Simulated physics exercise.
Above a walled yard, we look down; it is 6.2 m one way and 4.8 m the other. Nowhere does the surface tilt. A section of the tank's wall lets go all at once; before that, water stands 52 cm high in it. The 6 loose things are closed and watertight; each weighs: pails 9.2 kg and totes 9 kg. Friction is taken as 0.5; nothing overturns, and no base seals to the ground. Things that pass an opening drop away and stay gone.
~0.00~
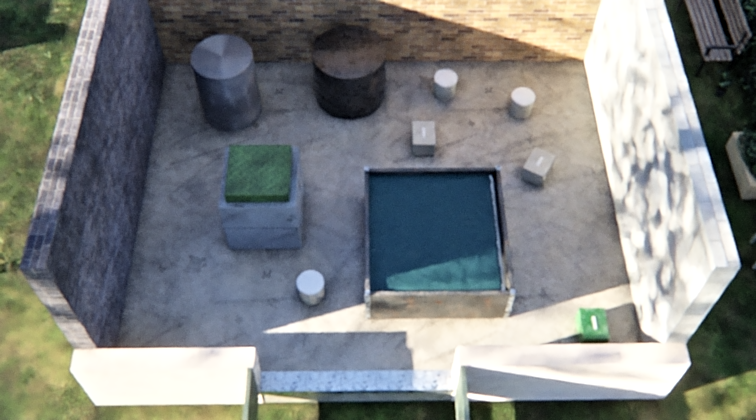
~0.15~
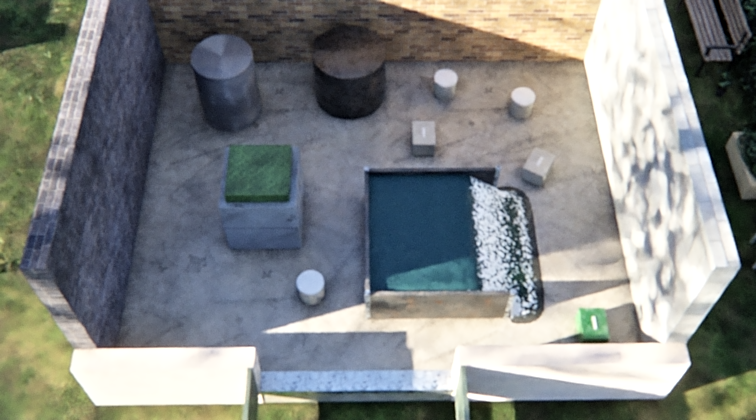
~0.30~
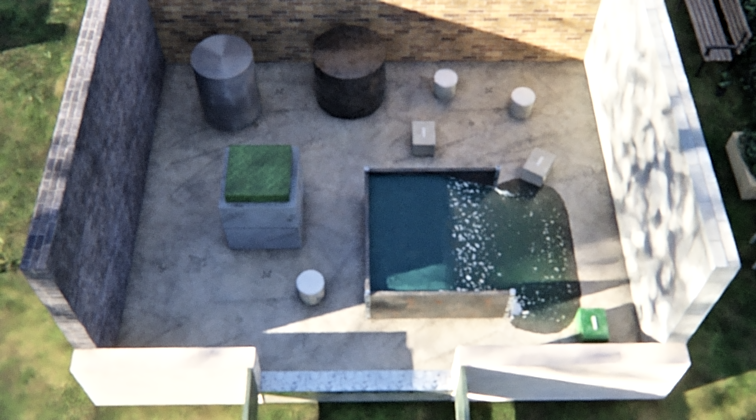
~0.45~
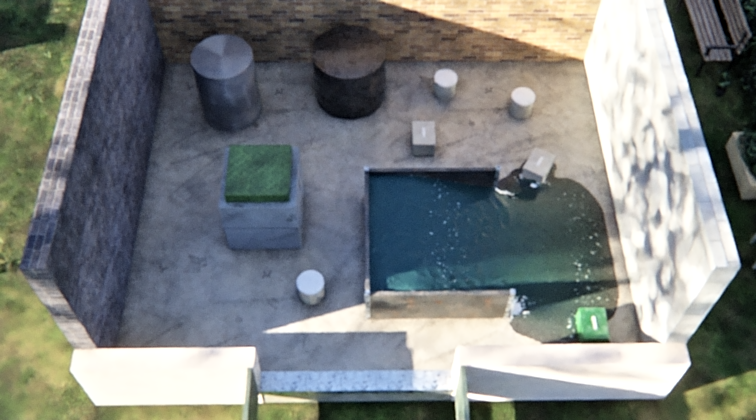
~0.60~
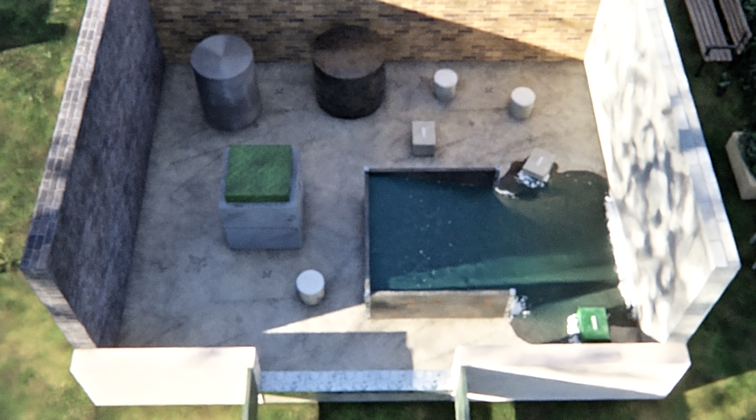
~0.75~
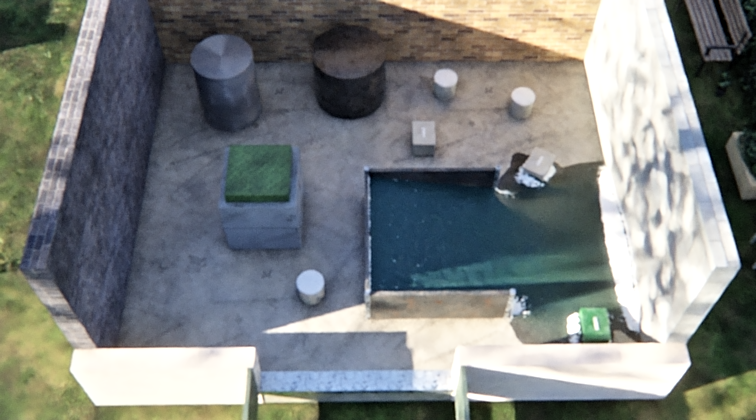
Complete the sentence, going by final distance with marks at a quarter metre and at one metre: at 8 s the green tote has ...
At 8 s the green tote has travelled beyond one metre.
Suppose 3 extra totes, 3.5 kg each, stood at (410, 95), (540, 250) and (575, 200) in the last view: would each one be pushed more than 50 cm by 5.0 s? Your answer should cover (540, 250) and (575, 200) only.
Well, the first is higher and the second higher.
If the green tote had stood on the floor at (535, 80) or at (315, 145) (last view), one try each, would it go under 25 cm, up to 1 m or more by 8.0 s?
Well, it gets swept off on the first try and scarcely moves on the second.
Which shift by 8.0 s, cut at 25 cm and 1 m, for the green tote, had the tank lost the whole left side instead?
I'd say the green tote scarcely moves.
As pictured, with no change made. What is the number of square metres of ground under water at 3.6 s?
That flooded area is roughly 17 m2.
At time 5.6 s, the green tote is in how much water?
Around 4 cm.
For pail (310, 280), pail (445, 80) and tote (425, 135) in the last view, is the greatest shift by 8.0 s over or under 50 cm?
Item by item, they came out below the mark, above the mark and above the mark.
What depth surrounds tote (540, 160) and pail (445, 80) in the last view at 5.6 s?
About 7 and 12 cm.
After 1.6 s the green tote is near (634, 325), 0.4 m from its start, afloat; 0 of 6 are out; 1 afloat.
After 3.6 s the green tote is near (443, 330), 1.8 m from its start, afloat; 0 of 6 are out; 1 afloat.
After 5.6 s the green tote is near (275, 365), 3.7 m from its start, aground; 0 of 6 are out; 1 afloat.
After 8.0 s the green tote is near (275, 365), 3.7 m from its start, aground; 0 of 6 are out; 1 afloat.
